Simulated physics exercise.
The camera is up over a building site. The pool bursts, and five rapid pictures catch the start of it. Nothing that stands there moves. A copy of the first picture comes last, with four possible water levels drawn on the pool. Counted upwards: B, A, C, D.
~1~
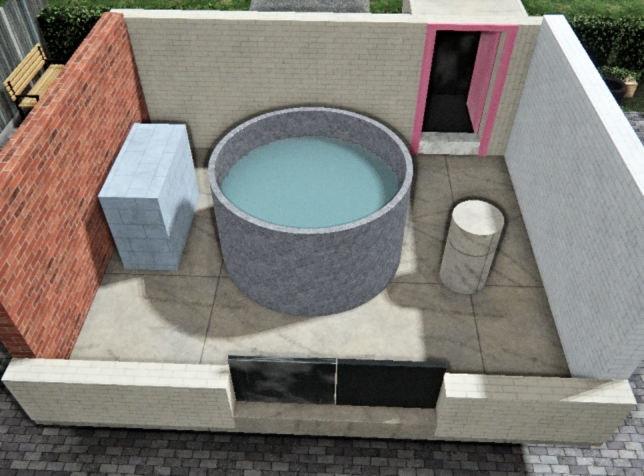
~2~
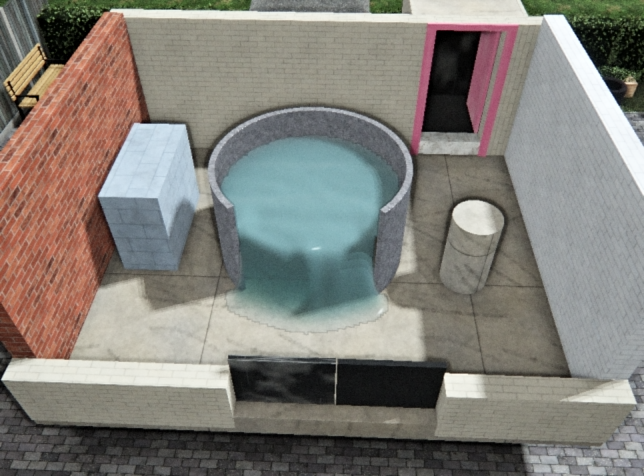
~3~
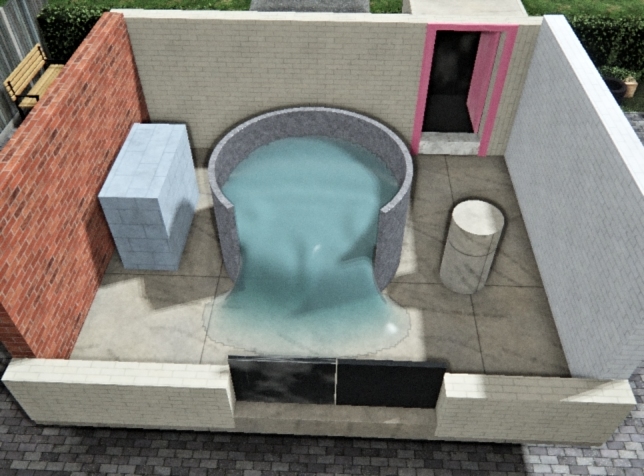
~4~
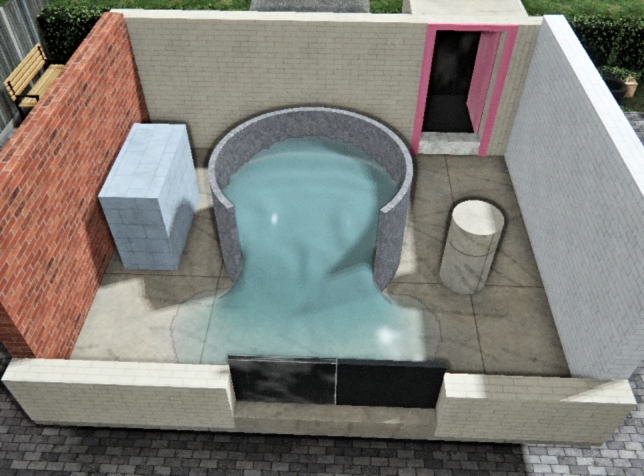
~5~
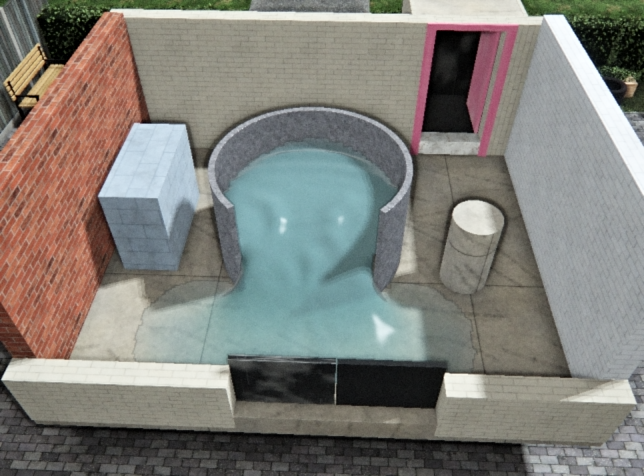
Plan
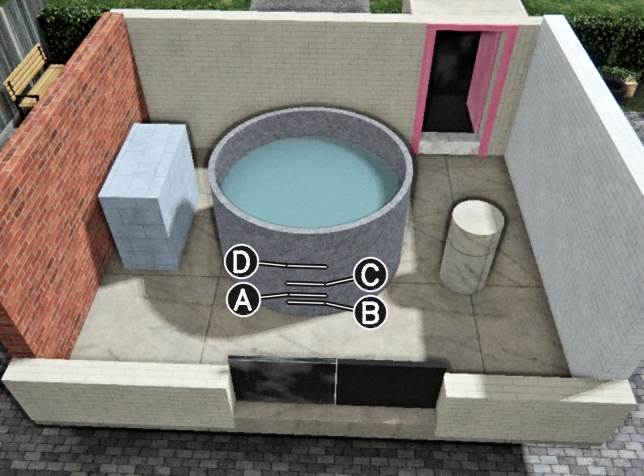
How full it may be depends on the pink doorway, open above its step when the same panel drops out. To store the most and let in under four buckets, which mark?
I would pick mark D.
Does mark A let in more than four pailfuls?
No.
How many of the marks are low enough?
All of them.
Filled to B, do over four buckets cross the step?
No.
On the marked copy, A at (306, 295); B at (306, 302); C at (306, 283); D at (305, 266); from the bottom up B, A, C, D.
With A, nothing gets over.
With B, nothing gets over.
With C, nothing gets over.
With D, a bucket or two gets in.
